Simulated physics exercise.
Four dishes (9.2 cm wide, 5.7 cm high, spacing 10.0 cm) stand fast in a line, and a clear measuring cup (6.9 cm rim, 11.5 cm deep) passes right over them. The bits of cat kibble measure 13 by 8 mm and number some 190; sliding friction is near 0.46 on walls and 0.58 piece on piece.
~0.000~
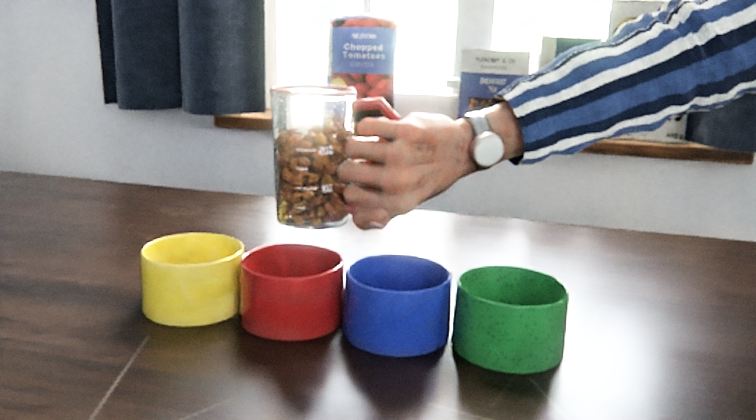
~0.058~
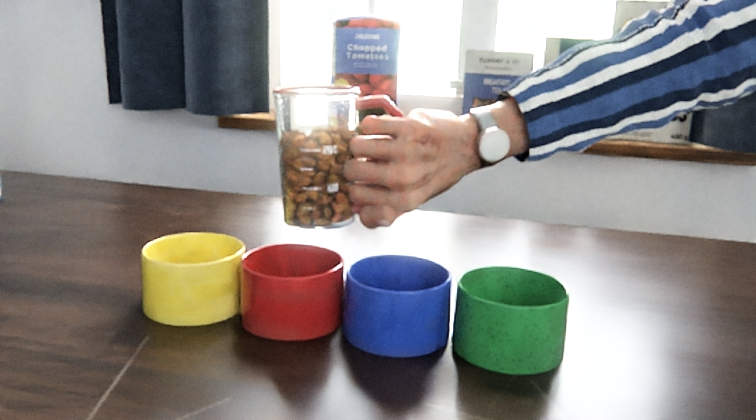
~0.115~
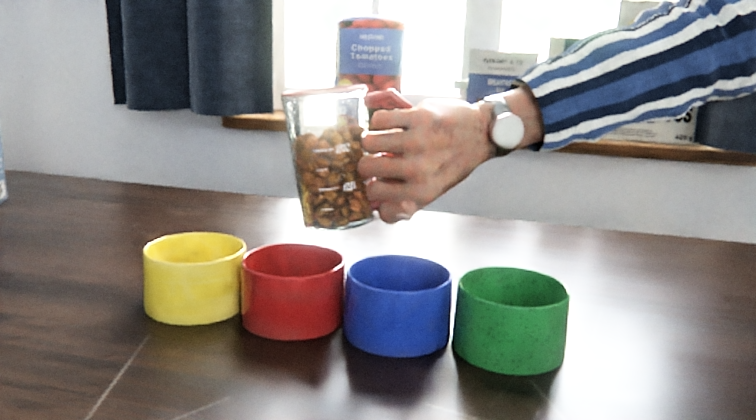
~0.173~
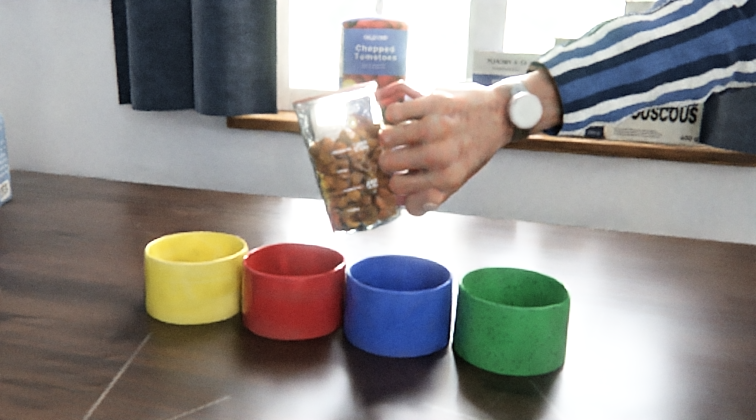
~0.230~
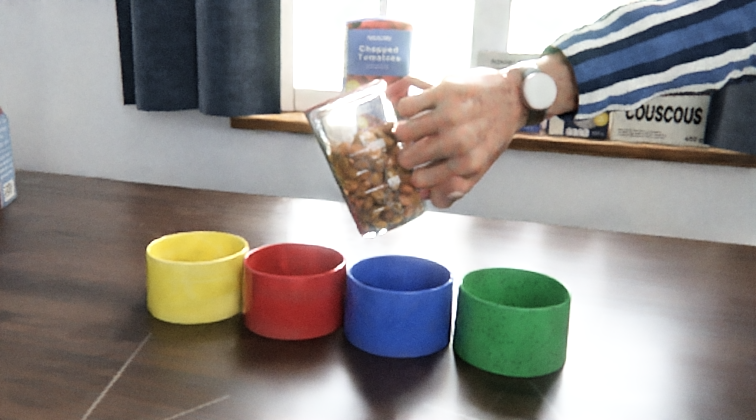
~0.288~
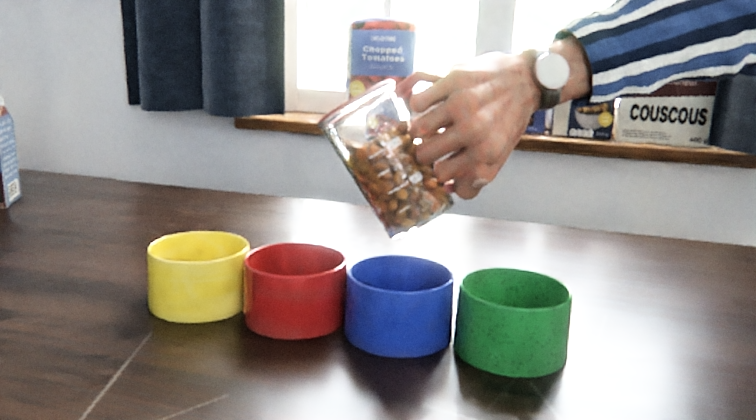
A clear measuring cup of brown kibble, held by a hand in a striped sleeve, moved a little to the right above yellow, red, blue and green dishes while tilting steadily to the left.
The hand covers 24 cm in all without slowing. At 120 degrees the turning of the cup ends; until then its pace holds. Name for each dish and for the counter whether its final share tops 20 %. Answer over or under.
Red: Under, blue: Under, green: Over, yellow: Under, counter: Under.
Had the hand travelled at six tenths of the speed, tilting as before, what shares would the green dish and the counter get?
Green 40, counter 10.
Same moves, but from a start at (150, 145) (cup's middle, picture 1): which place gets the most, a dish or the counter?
Most goes to: Red.
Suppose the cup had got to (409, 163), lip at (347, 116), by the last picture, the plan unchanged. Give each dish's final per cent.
Red 0, blue 0, green 100, yellow 0.
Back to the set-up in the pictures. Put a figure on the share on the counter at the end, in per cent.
About 0 per cent.
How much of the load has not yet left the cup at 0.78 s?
Some 100 per cent of the load.
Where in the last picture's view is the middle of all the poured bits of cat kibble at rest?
Near (507, 320).
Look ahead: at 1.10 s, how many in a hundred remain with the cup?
Some 70 per cent of the load.
After 0.58 s, tilt 75 degrees; cup holds 100 %.
After 0.78 s, tilt 105 degrees; cup holds 100 %.
Then, at 1.10 s, tilt 120 degrees; cup holds 70 %, green 25 %.
In the end, at 2.2 s, red 0 %, blue 0 %, green 100 %, yellow 0 %, counter 0 %.
